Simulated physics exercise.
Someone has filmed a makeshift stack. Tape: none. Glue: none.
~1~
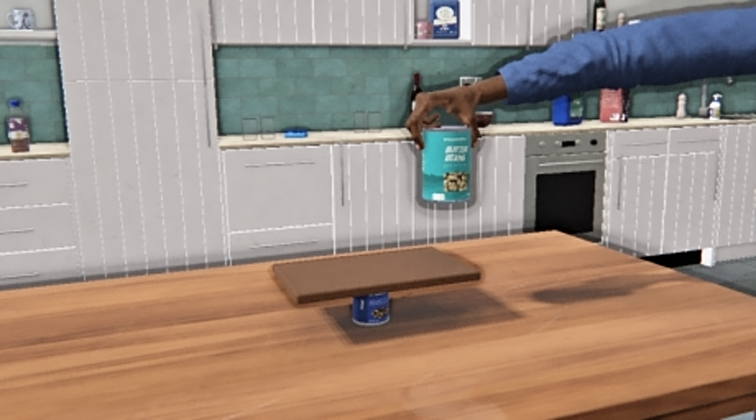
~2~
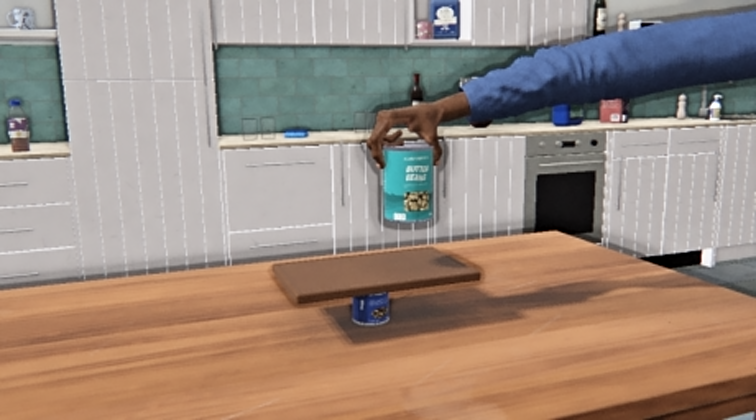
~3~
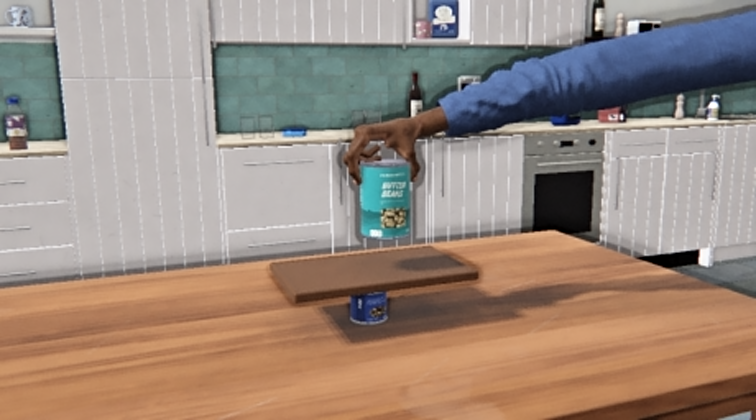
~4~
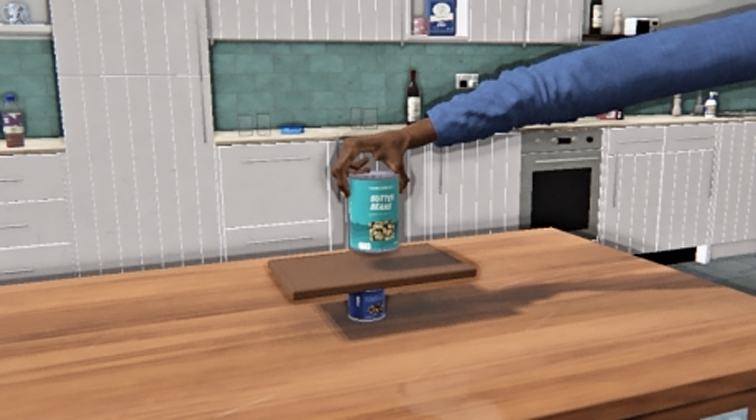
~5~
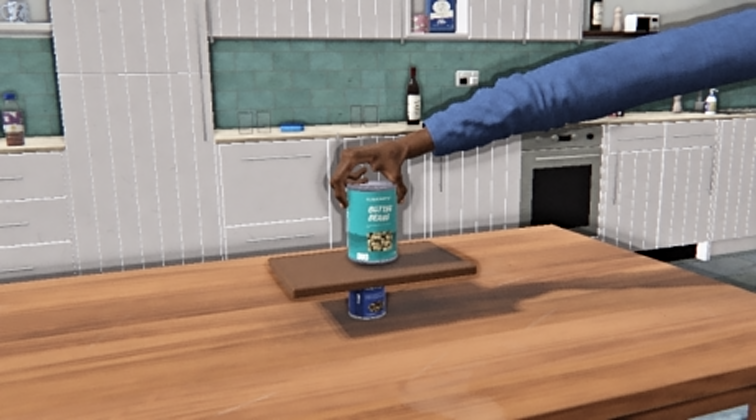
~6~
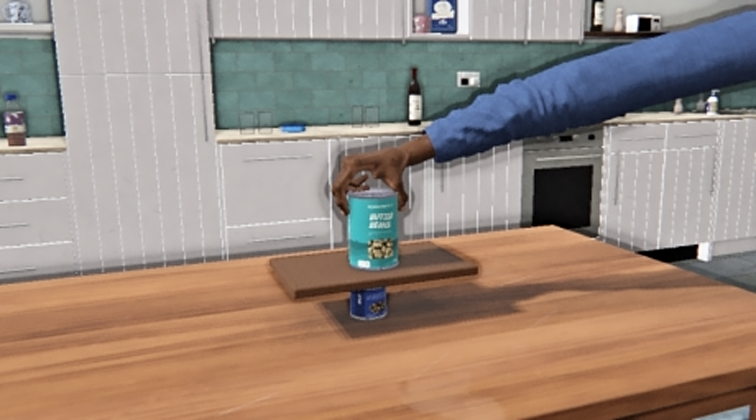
A blue-sleeved arm reaches in from the right over a wooden table, seen from slightly above in a kitchen with pale cabinets and green tiles. Its hand grips a turquoise tin of butter beans from above, while a flat brown board rests on a small blue tin below. The hand carries the tin left and downward, slowing as it sets it on the board, while the view shifts very slightly.
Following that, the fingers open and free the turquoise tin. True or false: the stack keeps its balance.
True.
Then, 0.20 s past the last view, nothing moves.
Then, 0.40 s past the last view, turquoise tin resting near (373, 229).
Finally, all 3 still in place. Final places as the last picture's camera would see them, turquoise tin near (373, 229). The stack keeps its balance.
